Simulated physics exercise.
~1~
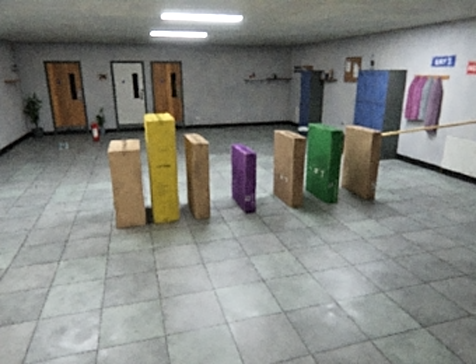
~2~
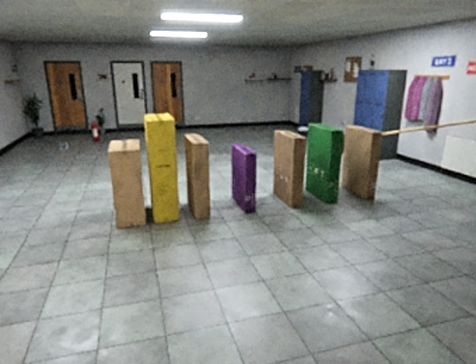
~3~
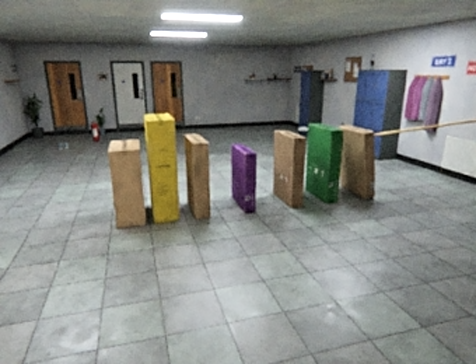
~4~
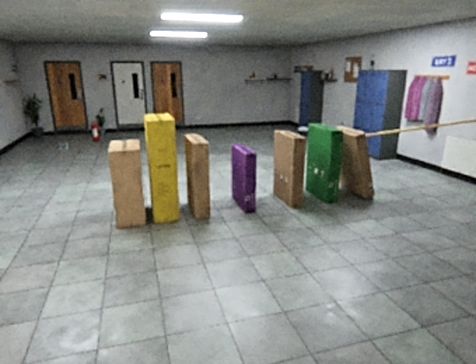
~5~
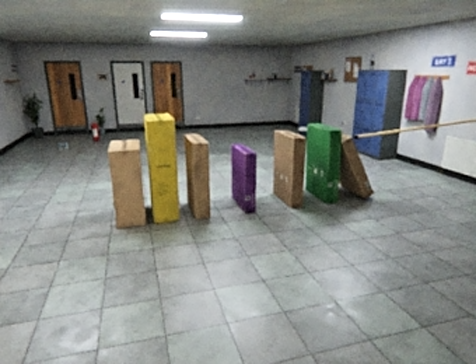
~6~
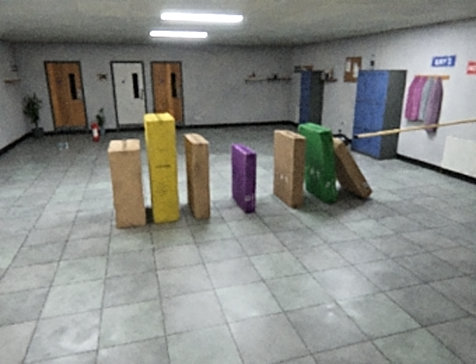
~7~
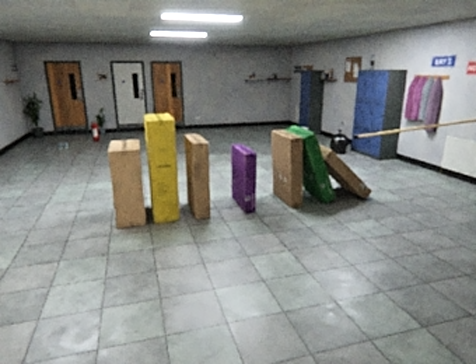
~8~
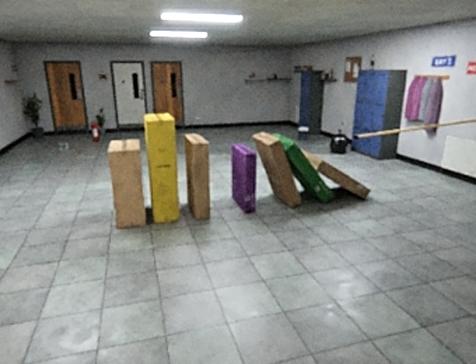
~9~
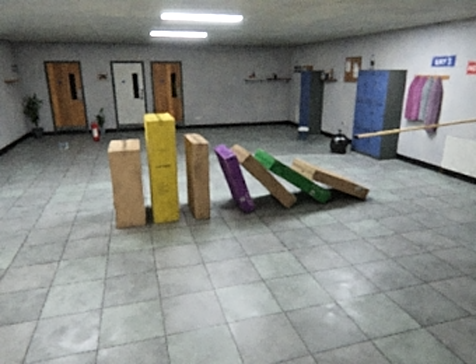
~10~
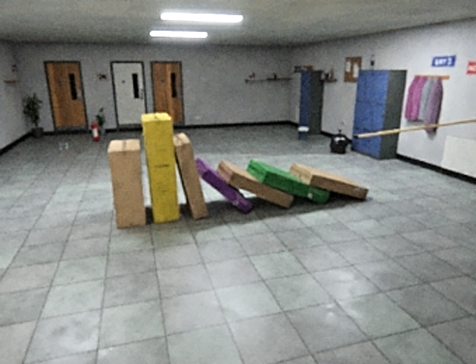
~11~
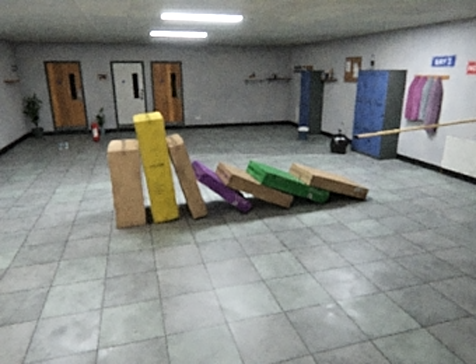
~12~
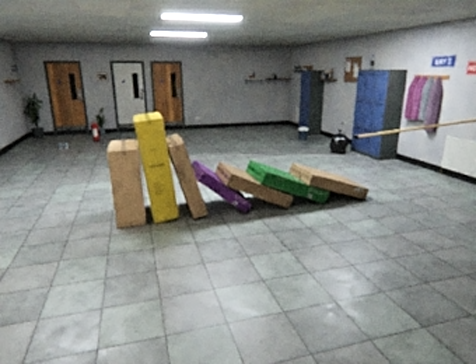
At first, seven tall cartons stand on end in a row across a tiled floor, among them a yellow, a purple and a green one, while a pole reaches in from the right. The pole pushes the rightmost carton, which tips left into the green one. The green carton leans over and knocks the brown one beside it, which falls against the purple carton. The purple carton topples left into a slim brown one, which tilts against the yellow carton. The yellow one leans slightly onto the leftmost carton, and there the fall stops, with the three on the left still up.
